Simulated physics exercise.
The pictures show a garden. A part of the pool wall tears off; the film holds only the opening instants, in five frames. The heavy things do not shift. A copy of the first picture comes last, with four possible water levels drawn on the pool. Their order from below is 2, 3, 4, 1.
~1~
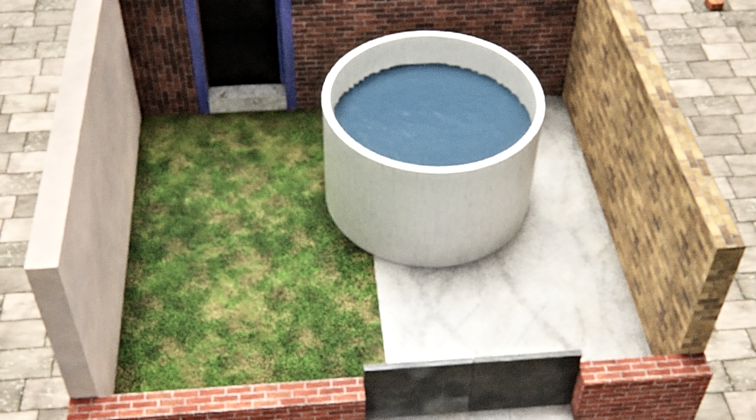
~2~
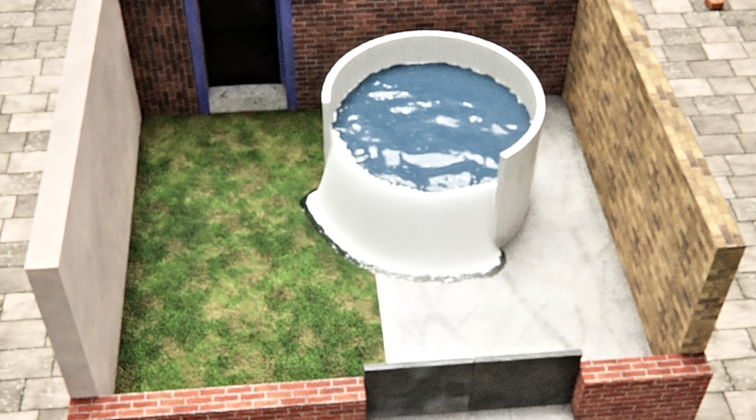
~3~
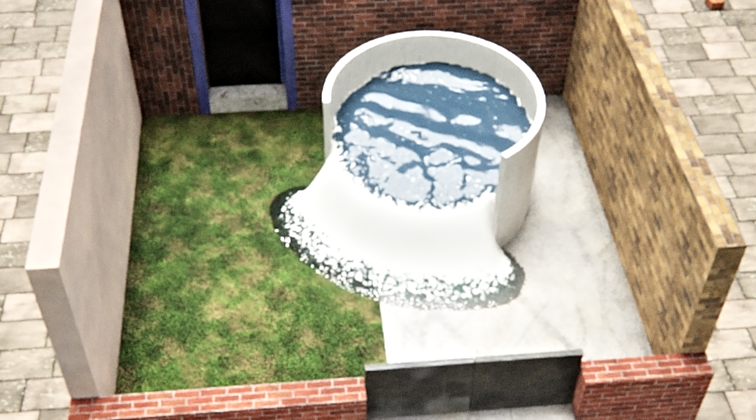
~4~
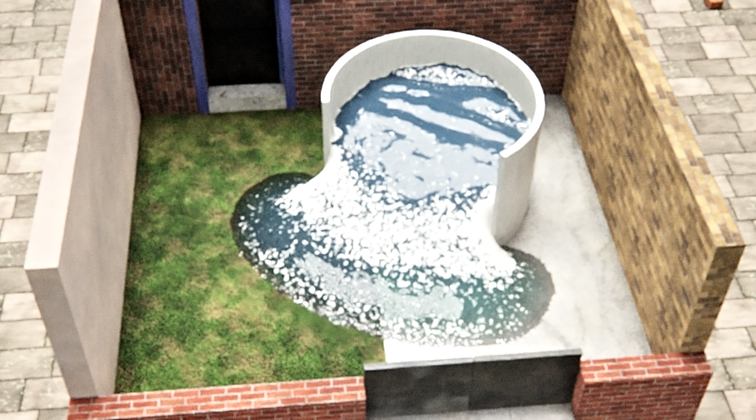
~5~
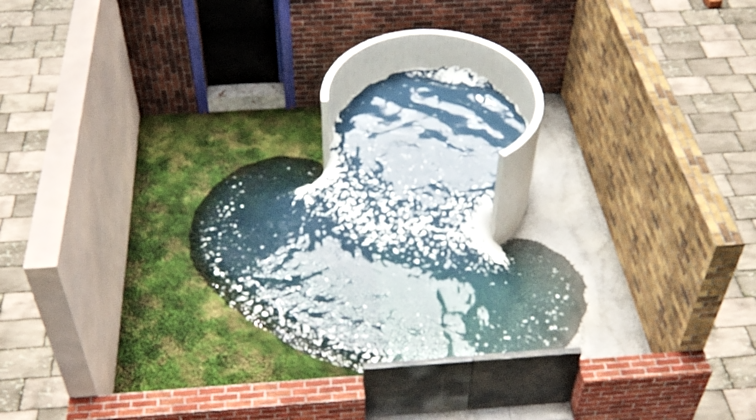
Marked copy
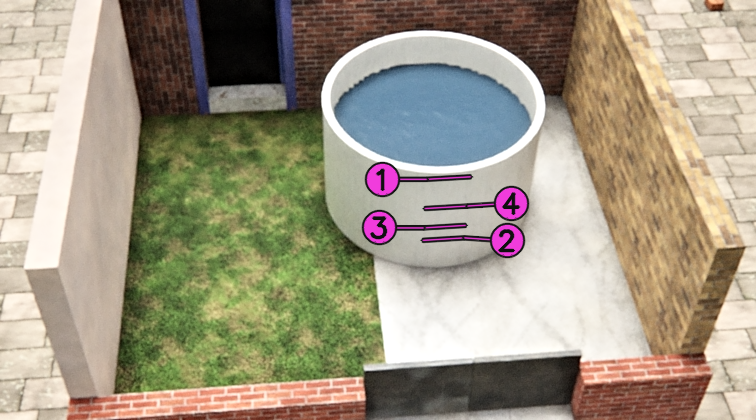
Water sits calm and blue in a round, pale tank at the back of a walled garden, seen from above by a still camera. Grass covers the left side and pale paving the right, with a blue-framed doorway behind and a dark gate in the low red brick front. The tank's front opens, and water pours out in white foam, spreading across grass and paving towards the gate.
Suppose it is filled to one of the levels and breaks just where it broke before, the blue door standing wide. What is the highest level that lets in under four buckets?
Go for 4.
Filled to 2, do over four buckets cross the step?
No, that is safe.
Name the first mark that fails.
Mark 1.
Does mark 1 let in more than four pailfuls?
Yes, it does.
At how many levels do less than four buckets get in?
Three of the four.
On the marked copy, 1 at (448, 178); 2 at (443, 239); 3 at (444, 226); 4 at (446, 207); from the bottom up 2, 3, 4, 1.
With 1, about 11 bucketfuls get in.
With 2, nothing gets over.
With 3, nothing gets over.
With 4, a bucket or two gets in.
